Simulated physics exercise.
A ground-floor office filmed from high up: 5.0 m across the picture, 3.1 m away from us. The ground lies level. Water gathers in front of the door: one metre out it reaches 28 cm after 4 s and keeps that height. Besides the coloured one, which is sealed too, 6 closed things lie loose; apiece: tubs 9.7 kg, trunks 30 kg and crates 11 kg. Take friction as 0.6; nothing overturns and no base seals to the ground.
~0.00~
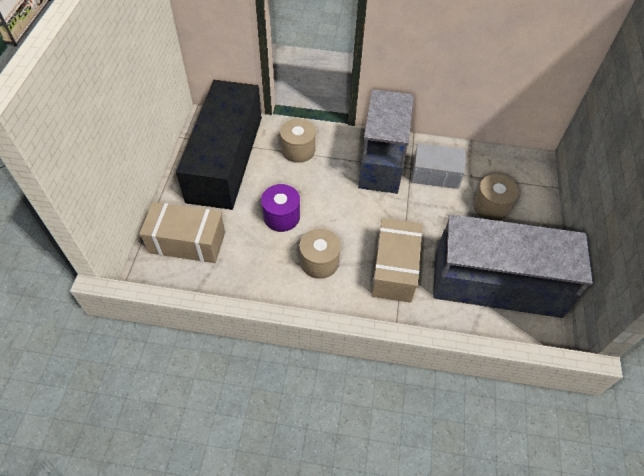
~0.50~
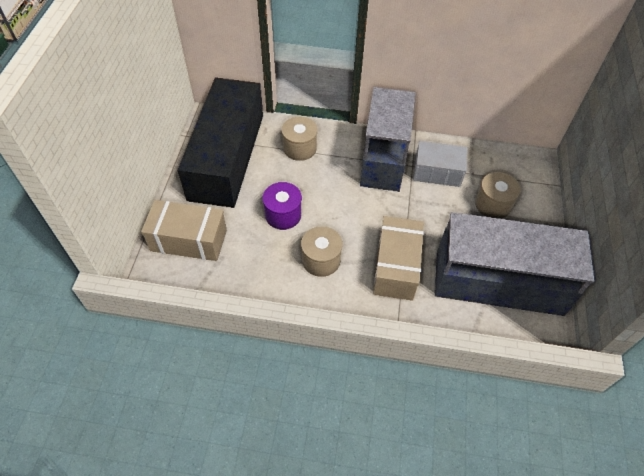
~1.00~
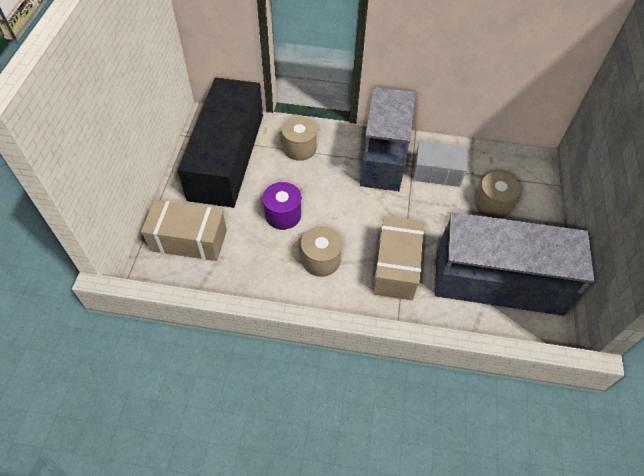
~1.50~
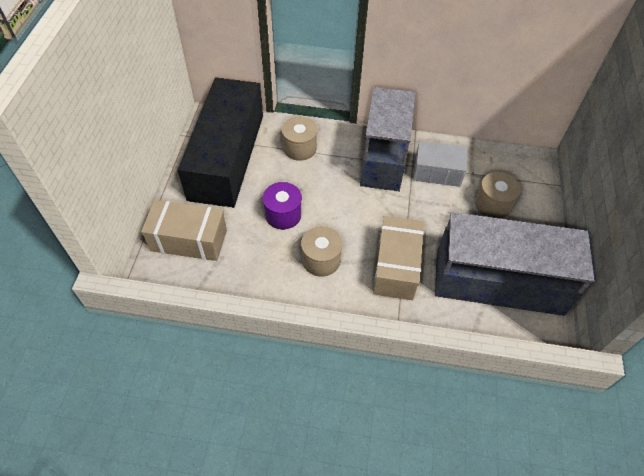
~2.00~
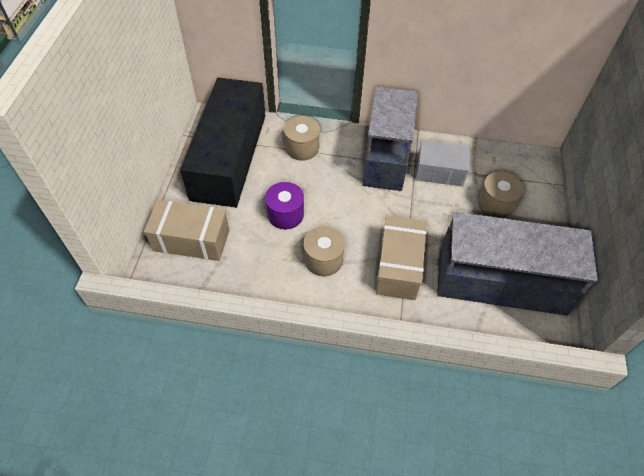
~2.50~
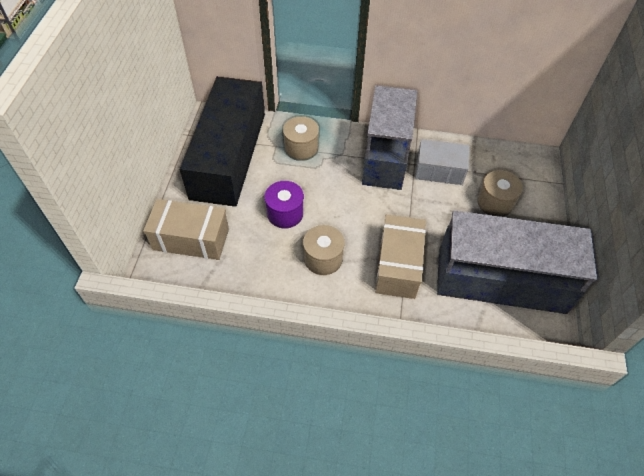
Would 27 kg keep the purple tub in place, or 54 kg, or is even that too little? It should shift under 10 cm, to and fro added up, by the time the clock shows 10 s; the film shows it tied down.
For it, only the larger load is enough.
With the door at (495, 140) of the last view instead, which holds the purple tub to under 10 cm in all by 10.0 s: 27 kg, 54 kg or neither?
In that case the smaller load will do.
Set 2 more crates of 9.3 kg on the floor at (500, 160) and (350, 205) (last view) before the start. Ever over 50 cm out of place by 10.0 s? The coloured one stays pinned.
In turn: Under, over.
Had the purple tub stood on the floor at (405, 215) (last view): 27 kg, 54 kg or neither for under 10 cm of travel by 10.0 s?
The smaller is enough.
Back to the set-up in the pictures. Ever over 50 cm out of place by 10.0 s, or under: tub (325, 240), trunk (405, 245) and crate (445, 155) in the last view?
In that order: More, under, less.
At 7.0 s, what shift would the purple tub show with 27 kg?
Roughly 40 cm.
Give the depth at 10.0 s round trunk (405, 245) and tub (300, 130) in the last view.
About 15 and 18 cm.
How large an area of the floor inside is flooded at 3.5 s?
Some 2.5 m2.
After 3.5 s the purple tub would be 0 cm from its start with 27 kg and 0 cm from its start with 54 kg; 1 cm of water round it then.
After 4.5 s the purple tub would be 0 cm from its start with 27 kg and 0 cm from its start with 54 kg; 7 cm of water round it then.
After 7.0 s the purple tub would be 40 cm from its start with 27 kg and 0 cm from its start with 54 kg; 15 cm of water round it then.
After 10.0 s the purple tub would be 126 cm from its start with 27 kg and 0 cm from its start with 54 kg; 18 cm of water round it then.
